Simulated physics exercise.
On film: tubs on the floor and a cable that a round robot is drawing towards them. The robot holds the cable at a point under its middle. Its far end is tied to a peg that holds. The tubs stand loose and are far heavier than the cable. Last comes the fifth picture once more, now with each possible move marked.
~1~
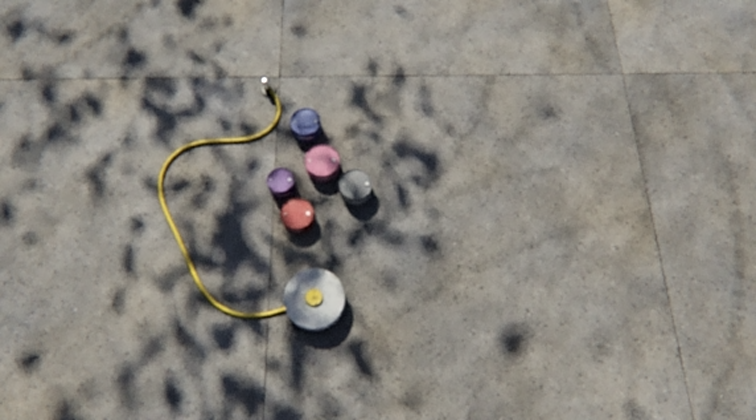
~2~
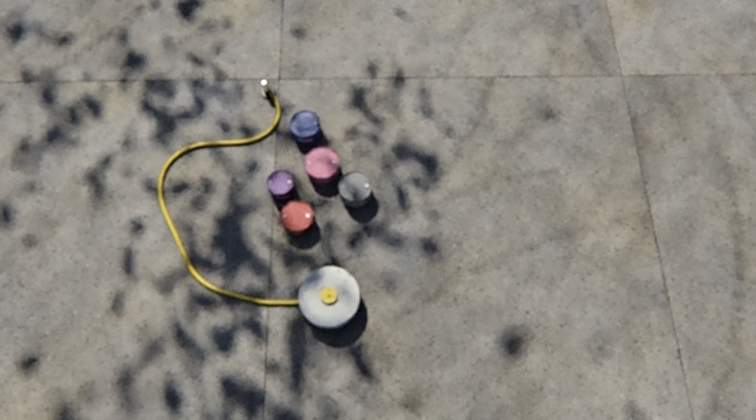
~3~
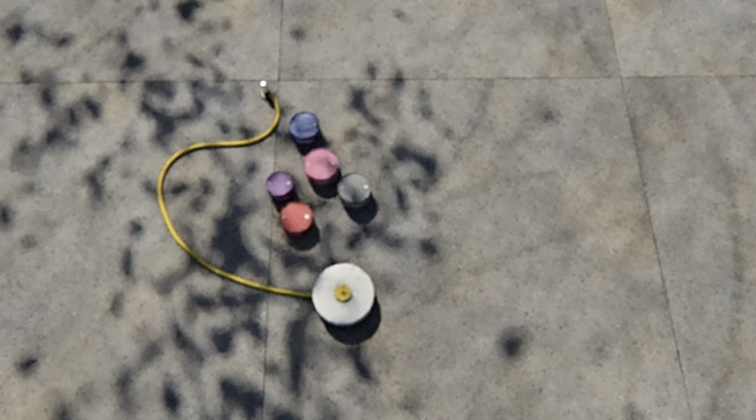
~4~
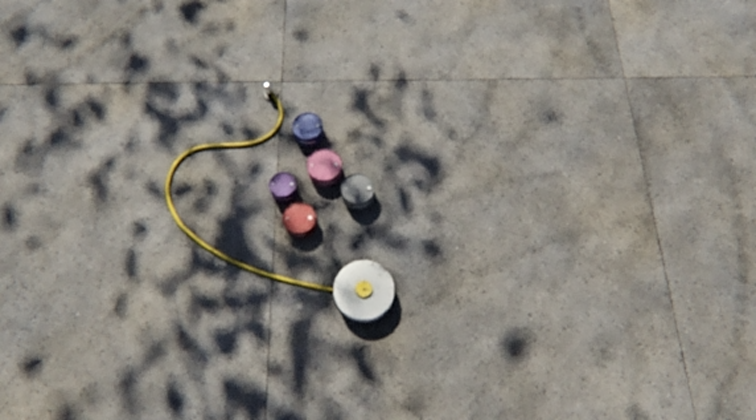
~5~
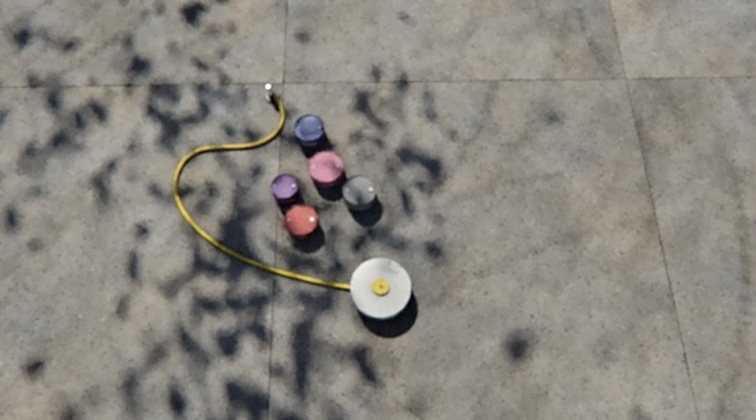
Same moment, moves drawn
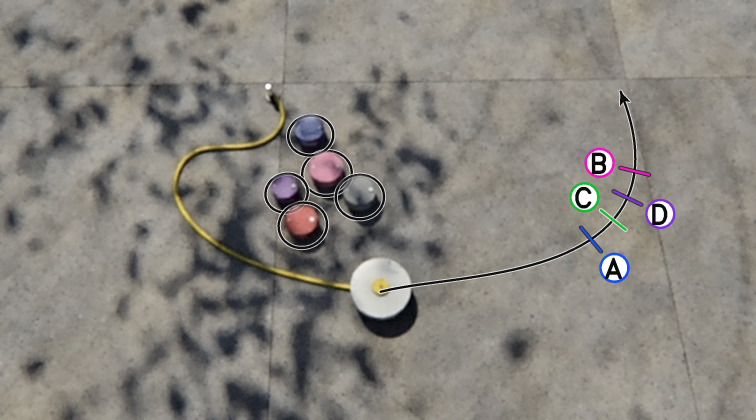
Round white robot sliding right across sunlit paving, drawing a yellow cable below five small coloured tubs that stay still.
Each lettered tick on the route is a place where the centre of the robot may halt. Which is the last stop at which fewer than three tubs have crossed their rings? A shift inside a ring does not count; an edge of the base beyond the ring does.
A.
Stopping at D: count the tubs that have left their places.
Four.
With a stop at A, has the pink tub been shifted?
No.
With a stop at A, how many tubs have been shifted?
Two.
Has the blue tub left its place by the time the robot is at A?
No.
On the marked copy, A at (591, 239); B at (635, 171); C at (613, 220); D at (627, 198); the route from (381, 292) via (582, 245) to (621, 92).
Following A. Soon after the start, robot (461, 276).
Later, robot (536, 262).
In the end, robot (595, 236); purple tub (299, 183); red tub (321, 201); two over the rings.
As for the rest, B has four over the rings; C has three over the rings; D has four over the rings.
